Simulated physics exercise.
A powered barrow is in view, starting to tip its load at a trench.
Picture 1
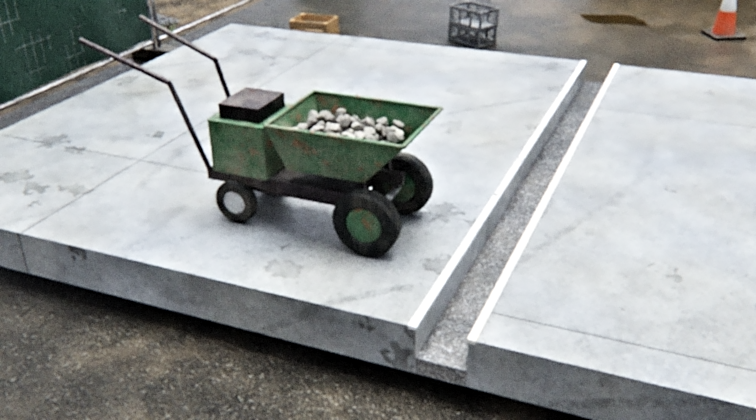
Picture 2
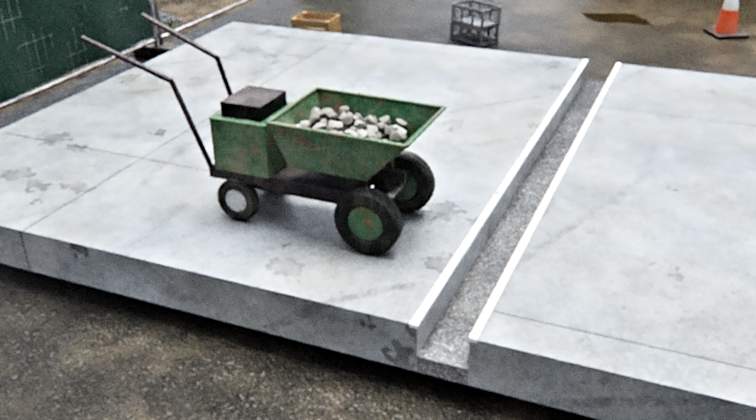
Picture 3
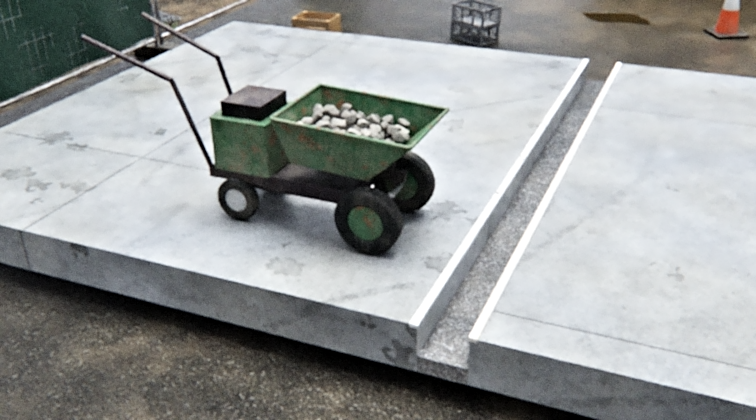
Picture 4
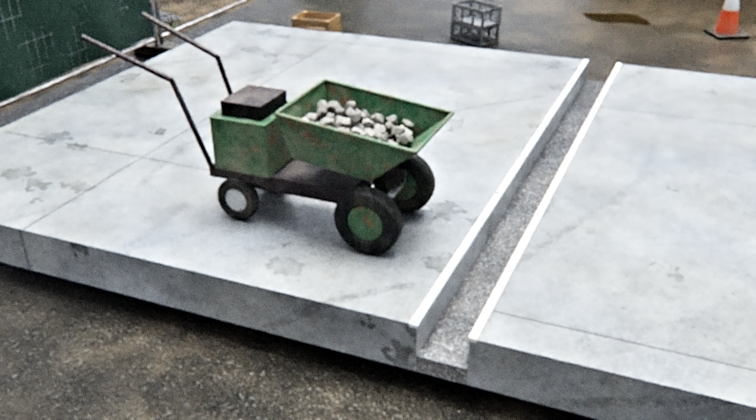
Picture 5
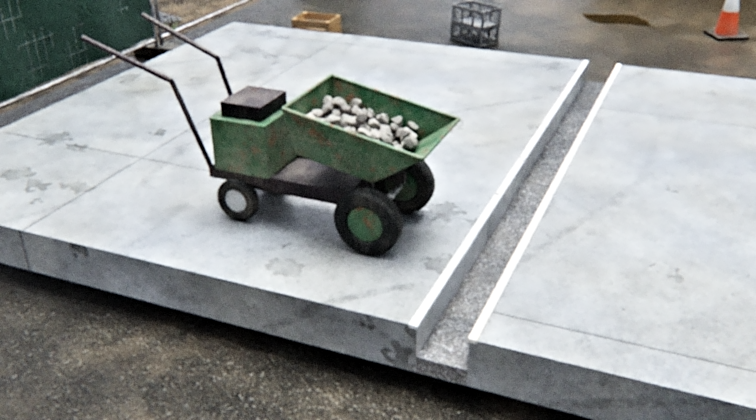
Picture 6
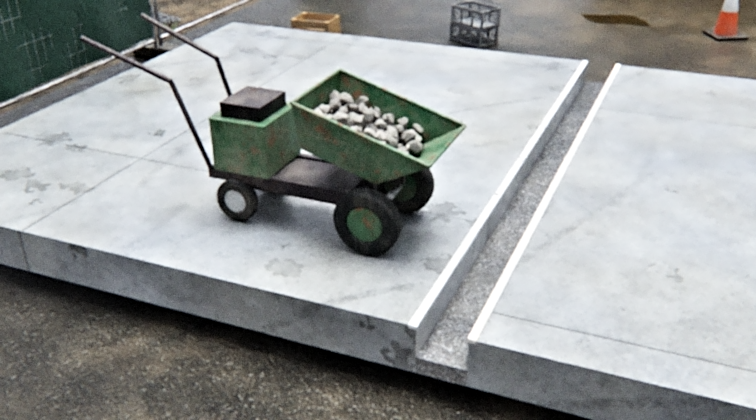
On a pale concrete slab beside a narrow trench, a green powered barrow loaded with broken stones stands still while its skip gradually tilts forward to the right, the rear rising and the front lip lowering slightly.
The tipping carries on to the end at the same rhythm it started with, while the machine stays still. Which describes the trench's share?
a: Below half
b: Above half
Option b: Above half.
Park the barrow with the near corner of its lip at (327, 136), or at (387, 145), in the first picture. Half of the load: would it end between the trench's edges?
A minority, then the bulk.
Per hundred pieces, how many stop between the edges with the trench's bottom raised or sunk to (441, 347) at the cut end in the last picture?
The share comes to around 70 percent.
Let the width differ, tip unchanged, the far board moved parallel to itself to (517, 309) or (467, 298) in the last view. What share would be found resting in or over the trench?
Lab note: Case 1 near 100 percent, case 2 near 50 percent.
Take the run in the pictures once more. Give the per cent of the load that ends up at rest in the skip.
It works out near 0 percent.
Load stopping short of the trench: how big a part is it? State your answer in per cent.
Result: Close to 0 %.
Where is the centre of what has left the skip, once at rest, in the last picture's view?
The centre ends up roughly at (493, 266).
Shortly afterwards, skip tipped steeply; the whole lot in the skip.
Next, skip tipped steeply; all but a few in the skip; a little in or heaped over the trench; only a few beyond it.
Some moments later, skip tipped right over; a little in the skip; the bulk in or heaped over the trench; a little beyond it.
In the end, skip tipped right over; only a few in the skip; the bulk in or heaped over the trench; a little beyond it.
